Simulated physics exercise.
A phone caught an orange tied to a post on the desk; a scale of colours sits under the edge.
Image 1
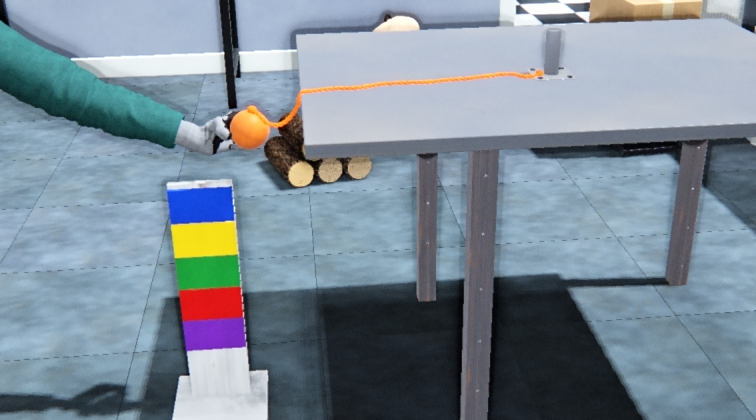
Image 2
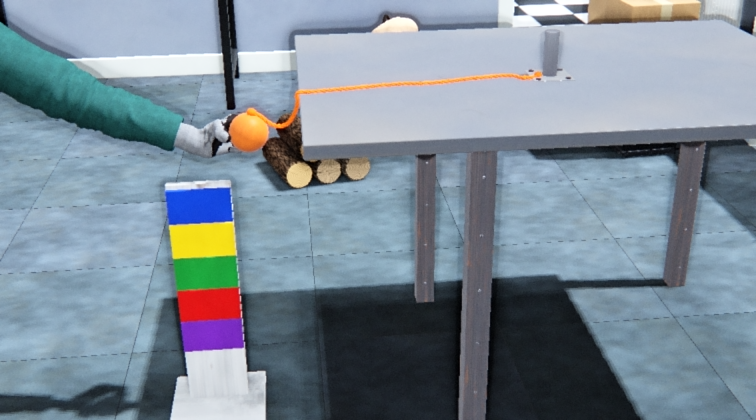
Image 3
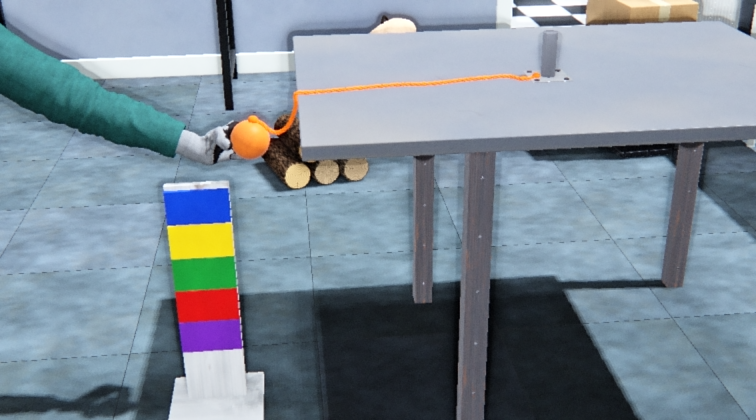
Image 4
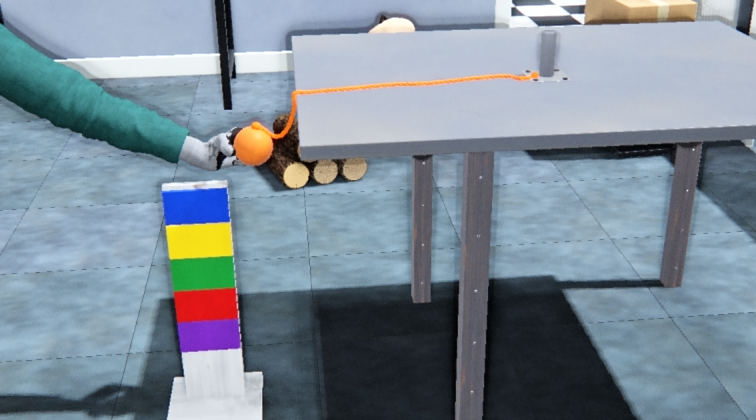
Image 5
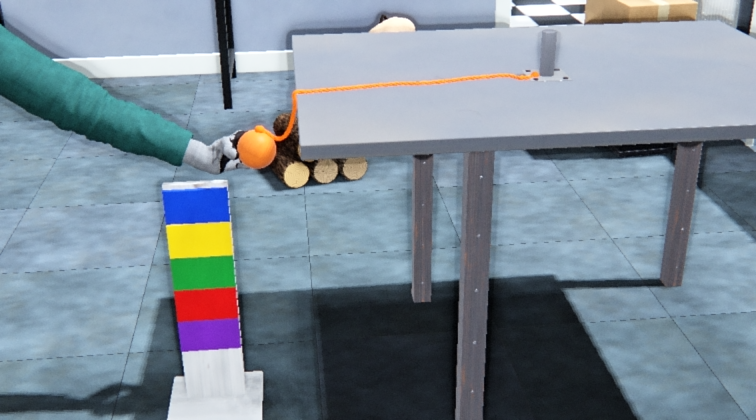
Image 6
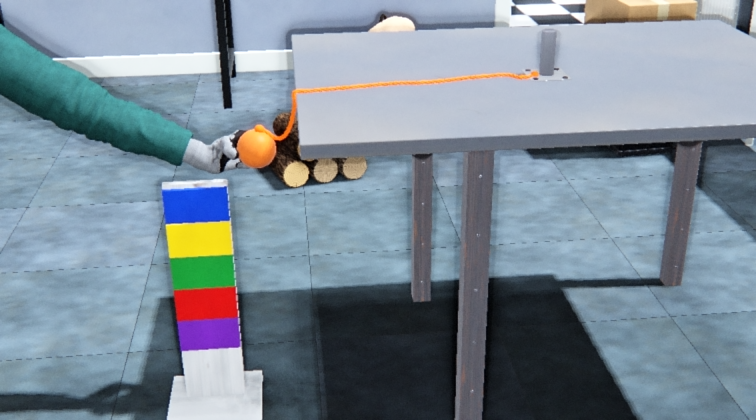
A green-sleeved arm with a gloved hand reaches in from the left beside a grey desk, seen from slightly above in a room with a bluish tiled floor. The hand holds an orange tied by an orange cord to a post on the desk, above a scale of blue, yellow, green, red and purple; cut logs lie behind. Hand and orange sink slightly, edging right, while the view shifts faintly.
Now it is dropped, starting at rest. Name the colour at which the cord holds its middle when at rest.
Blue.
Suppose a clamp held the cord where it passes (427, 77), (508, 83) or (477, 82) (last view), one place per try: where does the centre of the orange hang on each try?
About (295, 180), (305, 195) and (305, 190).
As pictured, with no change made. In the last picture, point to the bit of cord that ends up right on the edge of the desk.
That spot is near (315, 91).
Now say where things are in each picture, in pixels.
Orange (250, 130); blue (201, 206); yellow (205, 241); green (208, 273); red (212, 305); purple (215, 335), in the first picture.
Orange (249, 133); cord through (524, 79) (466, 79) (411, 84) (353, 89) (297, 107), in the second picture.
Orange (250, 139), in the third picture.
Orange (253, 146); cord through (521, 80) (463, 80) (408, 85) (350, 89) (294, 107), in the fourth picture.
Orange (257, 149), in the fifth picture.
Orange (257, 149); cord through (521, 78) (463, 79) (408, 83) (350, 88) (295, 106), in the sixth picture.
Early on, orange near (324, 189); level with blue.
Midway, orange near (315, 196); level with blue.
Finally, orange near (307, 199); level with blue. Its centre hangs level with the blue band.
